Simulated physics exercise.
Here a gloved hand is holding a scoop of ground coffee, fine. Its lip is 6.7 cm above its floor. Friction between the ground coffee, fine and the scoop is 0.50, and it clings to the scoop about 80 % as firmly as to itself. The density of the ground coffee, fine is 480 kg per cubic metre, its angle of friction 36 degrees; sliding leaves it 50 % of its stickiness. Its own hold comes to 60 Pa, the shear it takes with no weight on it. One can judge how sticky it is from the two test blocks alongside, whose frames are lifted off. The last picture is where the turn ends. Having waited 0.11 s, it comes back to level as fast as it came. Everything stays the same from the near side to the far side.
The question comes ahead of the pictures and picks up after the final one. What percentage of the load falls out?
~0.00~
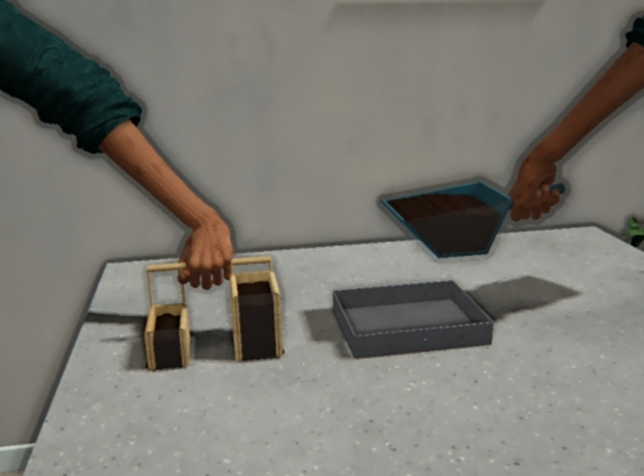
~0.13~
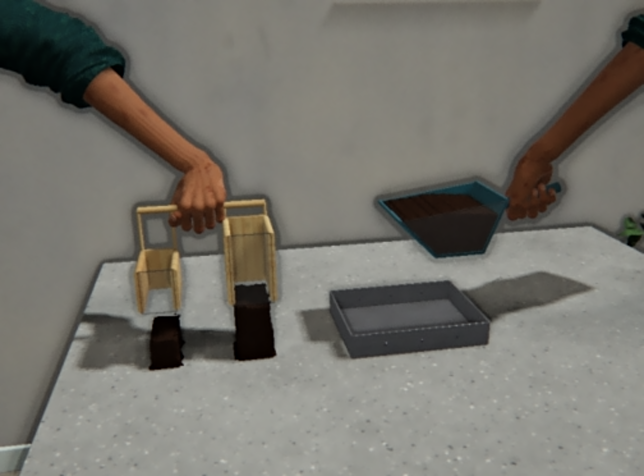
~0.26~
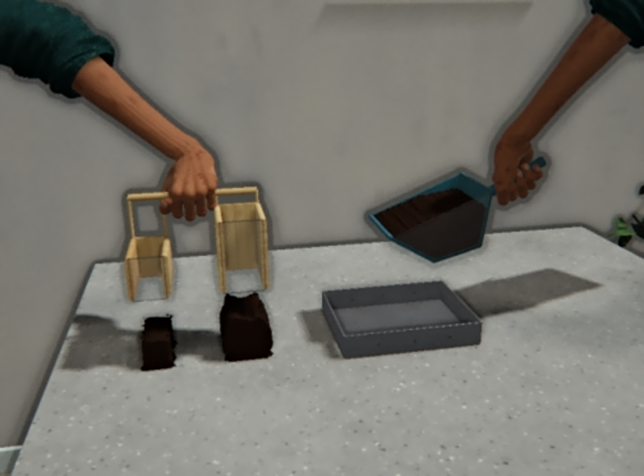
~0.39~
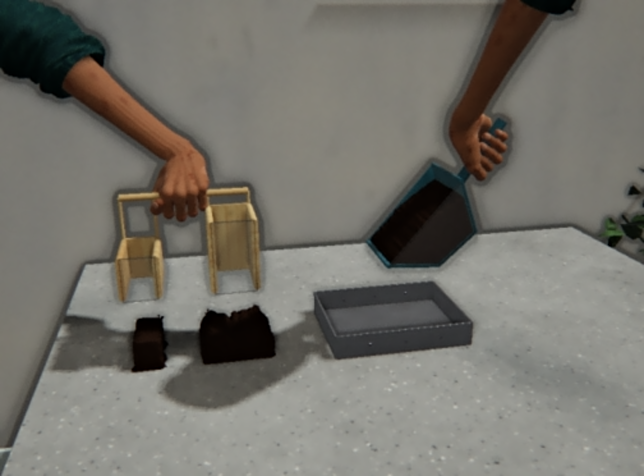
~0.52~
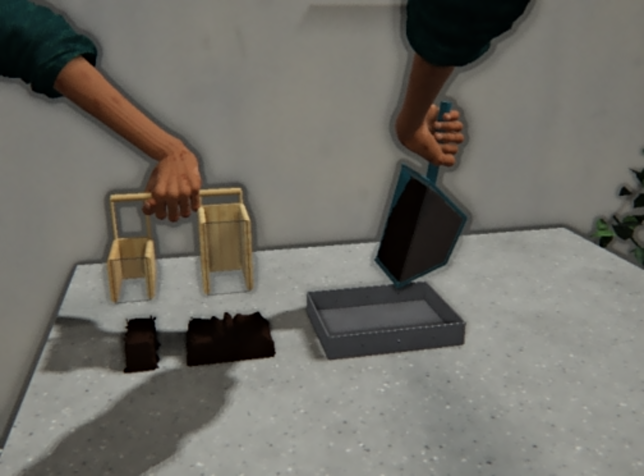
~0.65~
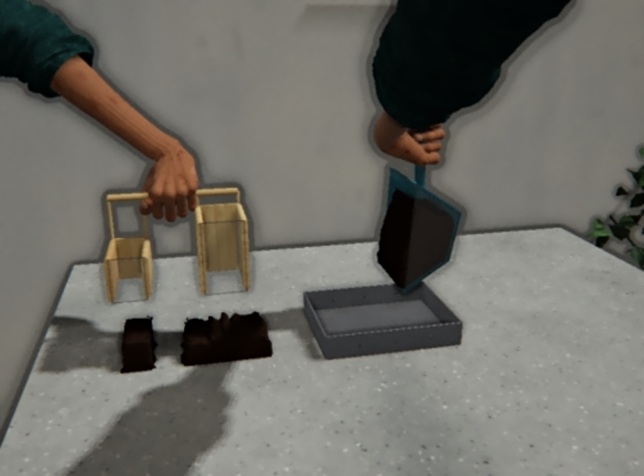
Roughly 59 %.
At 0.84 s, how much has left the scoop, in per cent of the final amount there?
60 per cent.
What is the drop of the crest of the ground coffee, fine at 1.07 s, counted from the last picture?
Some 4.5 cm.
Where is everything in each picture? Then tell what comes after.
Lip at (405, 221), tilt 0 degrees; highest point of the ground coffee, fine at (465, 213); test blocks 6.0 cm, 11 cm high (left to right), in the first frame.
Lip at (402, 221), tilt 0 degrees; highest point of the ground coffee, fine at (454, 214); test blocks 6.0 cm, 11 cm high (left to right), in the second frame.
Lip at (391, 237), tilt 15 degrees; highest point of the ground coffee, fine at (479, 208); test blocks 6.0 cm, 8.7 cm high (left to right), in the third frame.
Lip at (388, 265), tilt 42 degrees; highest point of the ground coffee, fine at (463, 198); test blocks 6.0 cm, 6.0 cm high (left to right), in the fourth frame.
Lip at (397, 284), tilt 68 degrees; highest point of the ground coffee, fine at (439, 197); test blocks 6.0 cm, 4.9 cm high (left to right), in the fifth frame.
Lip at (404, 289), tilt 79 degrees; highest point of the ground coffee, fine at (423, 208); test blocks 6.0 cm, 4.9 cm high (left to right), in the sixth frame.
By 0.84 s, the scoop is at 75 degrees and 36 % has left it.
By 1.07 s, the scoop is at 31 degrees and 59 % has left it.
By 1.29 s, the scoop is at 0 degrees and 59 % has left it.
By 1.52 s, the scoop is at 0 degrees and 59 % has left it.
By 1.63 s, at the end, the scoop is at 0 degrees and 59 % has left it.
